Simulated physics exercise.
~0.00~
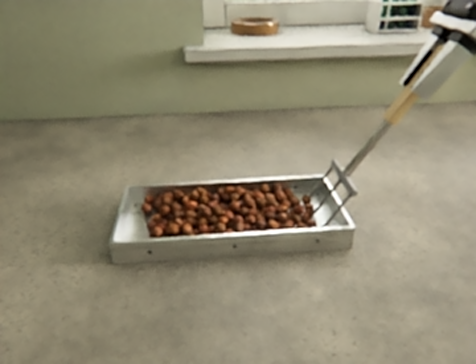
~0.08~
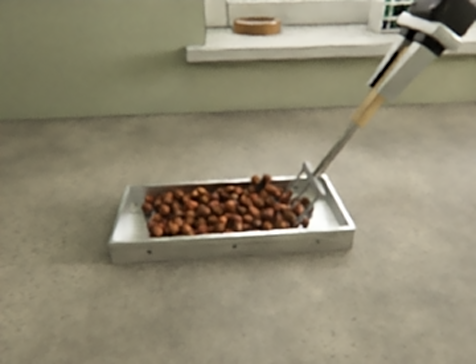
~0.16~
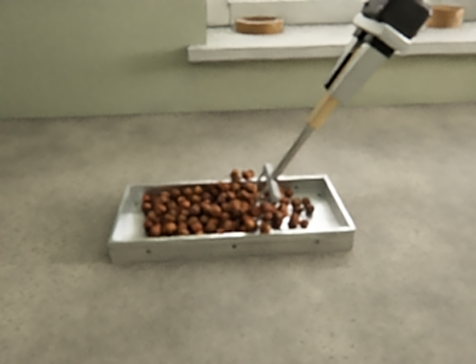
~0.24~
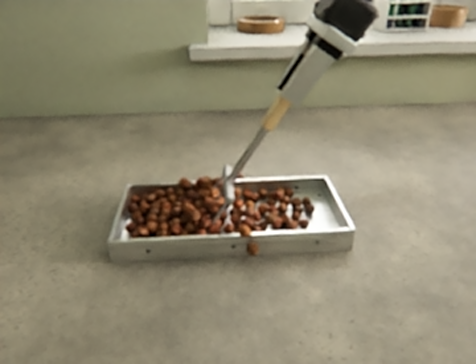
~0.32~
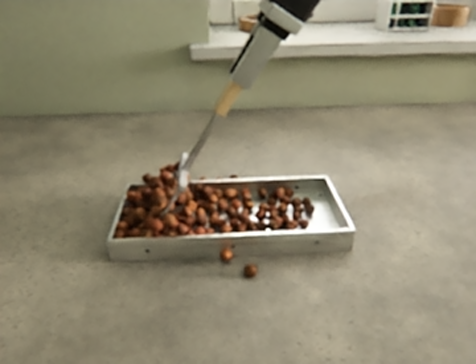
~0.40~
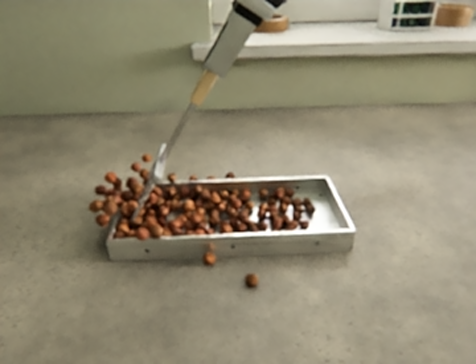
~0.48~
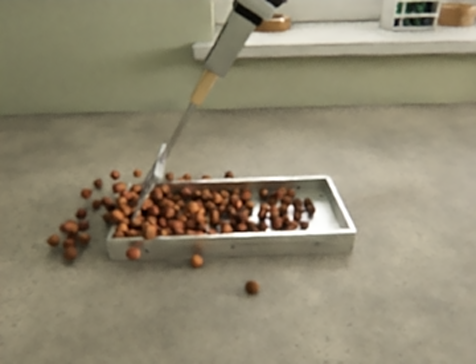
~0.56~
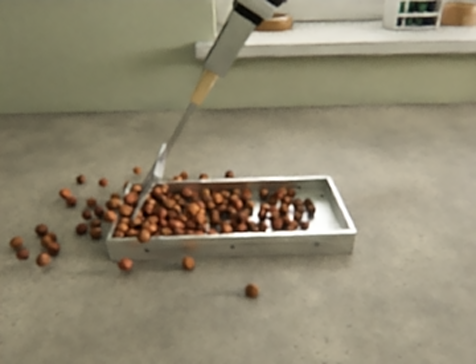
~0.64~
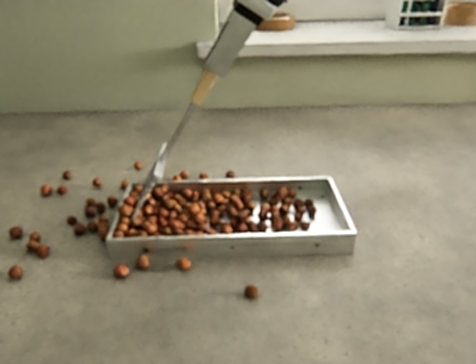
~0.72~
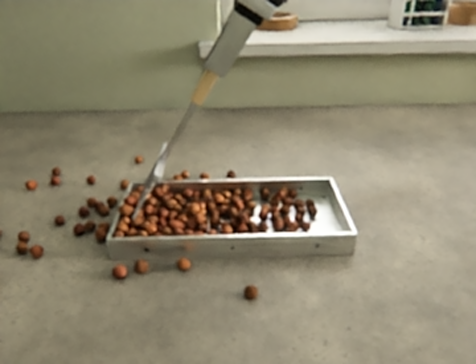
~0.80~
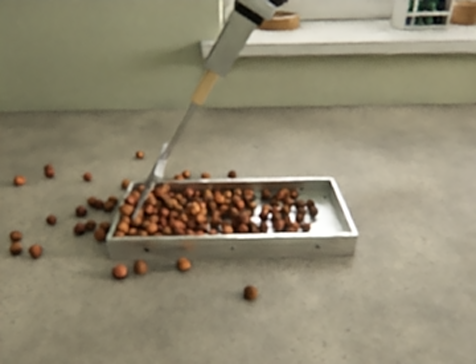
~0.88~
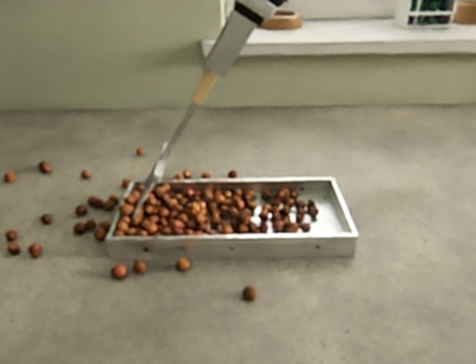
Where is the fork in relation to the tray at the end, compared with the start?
At the start the fork is at the right end of the tray, and by the end it has moved across to rest at the left end.
